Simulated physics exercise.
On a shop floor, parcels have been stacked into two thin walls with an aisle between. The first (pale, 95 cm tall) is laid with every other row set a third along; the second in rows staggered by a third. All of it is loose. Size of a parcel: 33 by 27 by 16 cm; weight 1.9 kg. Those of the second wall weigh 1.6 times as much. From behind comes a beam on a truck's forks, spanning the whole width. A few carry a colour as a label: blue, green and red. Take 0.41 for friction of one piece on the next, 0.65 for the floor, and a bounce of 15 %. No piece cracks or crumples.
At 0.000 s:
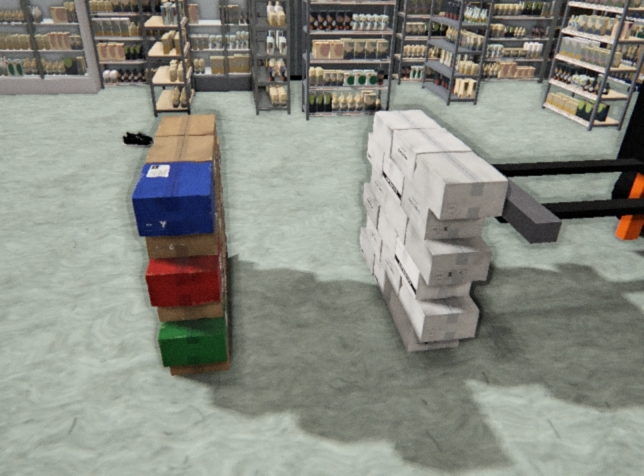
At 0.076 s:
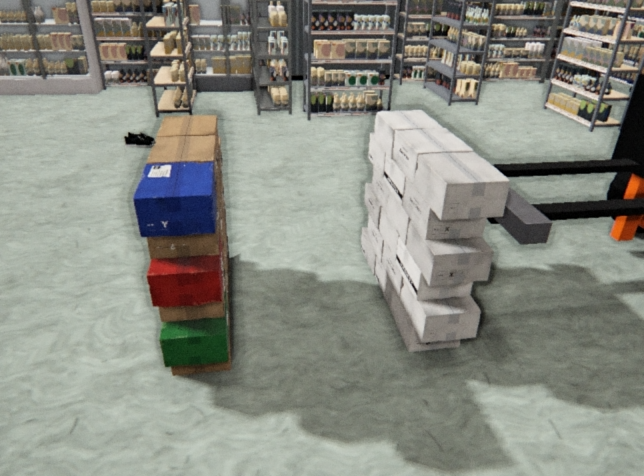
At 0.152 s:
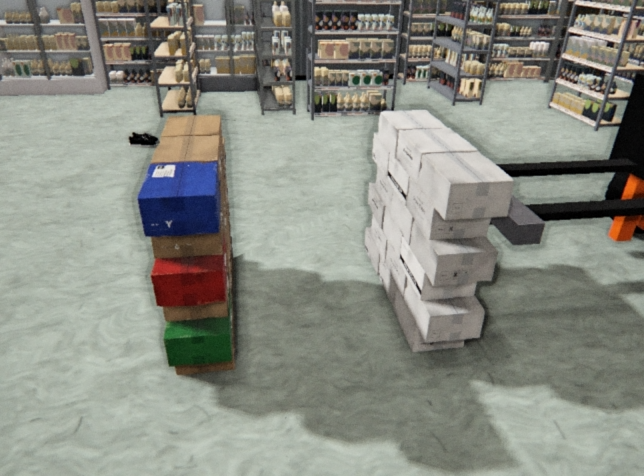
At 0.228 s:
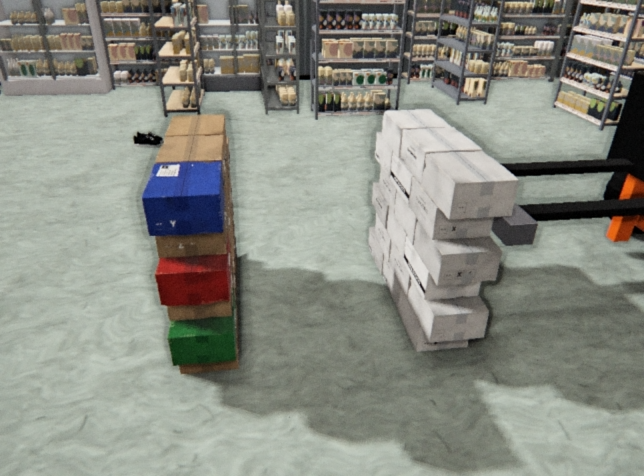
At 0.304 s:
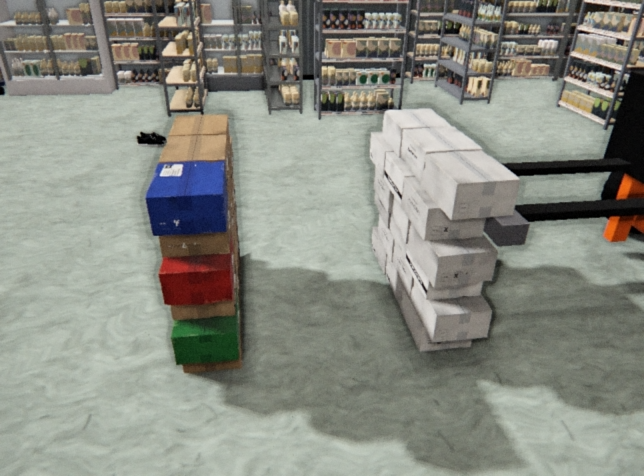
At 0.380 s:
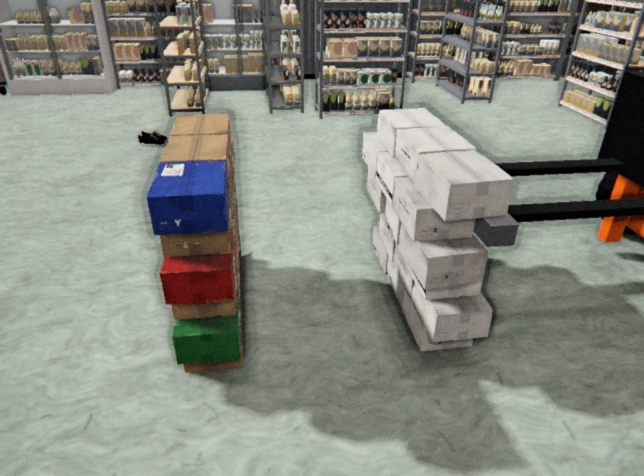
A forklift's beam moves left and pushes the upper white boxes beside a still, colourful stack.
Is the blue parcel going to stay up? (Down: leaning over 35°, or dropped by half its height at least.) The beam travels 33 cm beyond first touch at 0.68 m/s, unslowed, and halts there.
It holds its level.
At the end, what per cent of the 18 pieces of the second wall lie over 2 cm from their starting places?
It is 5 per cent.
Around 0.66 s, 0 of the pale wall down; none of the 18 parcels of the second wall down; blue parcel unmoved.
Around 1.00 s, 11 of the pale wall down; none of the 18 parcels of the second wall down; blue parcel unmoved.
Finally (2.2 s), 15 of the pale wall down; none of the 18 parcels of the second wall down, 4 disturbed; blue parcel unmoved; red parcel unmoved; green parcel displaced 15 mm. Seen by the last camera, middles, blue parcel near (190, 196), red parcel near (199, 265).
